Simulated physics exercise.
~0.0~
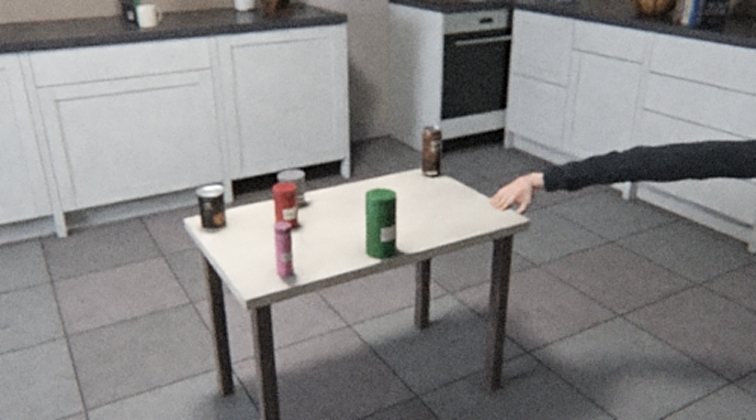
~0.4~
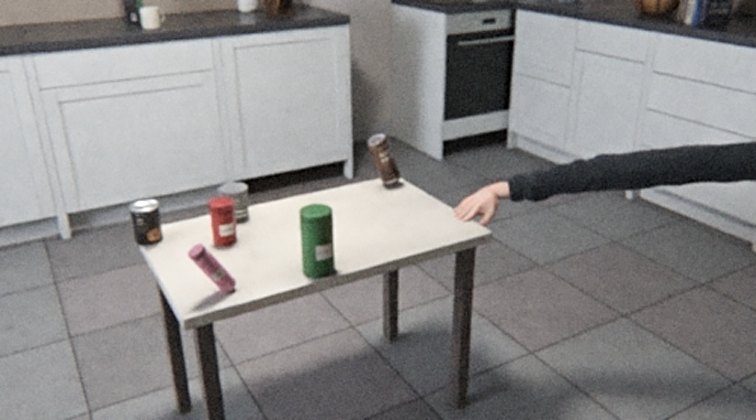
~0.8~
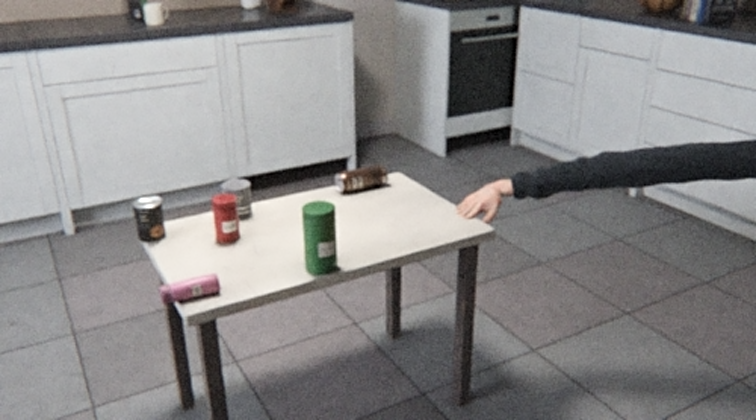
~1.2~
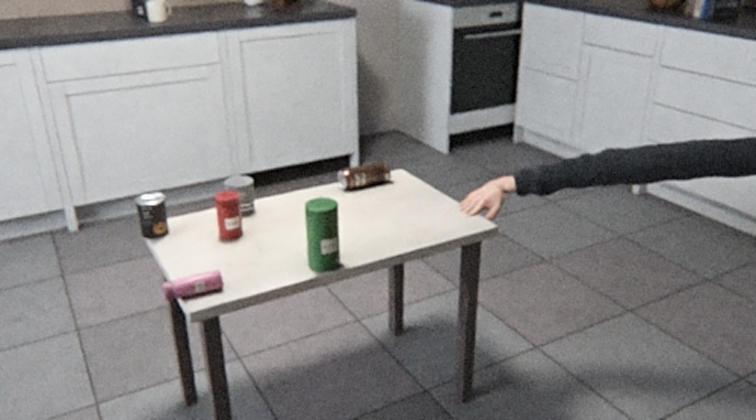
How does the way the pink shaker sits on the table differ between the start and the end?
At the start the pink shaker stands upright, but by the end it is lying on its side on the tabletop.
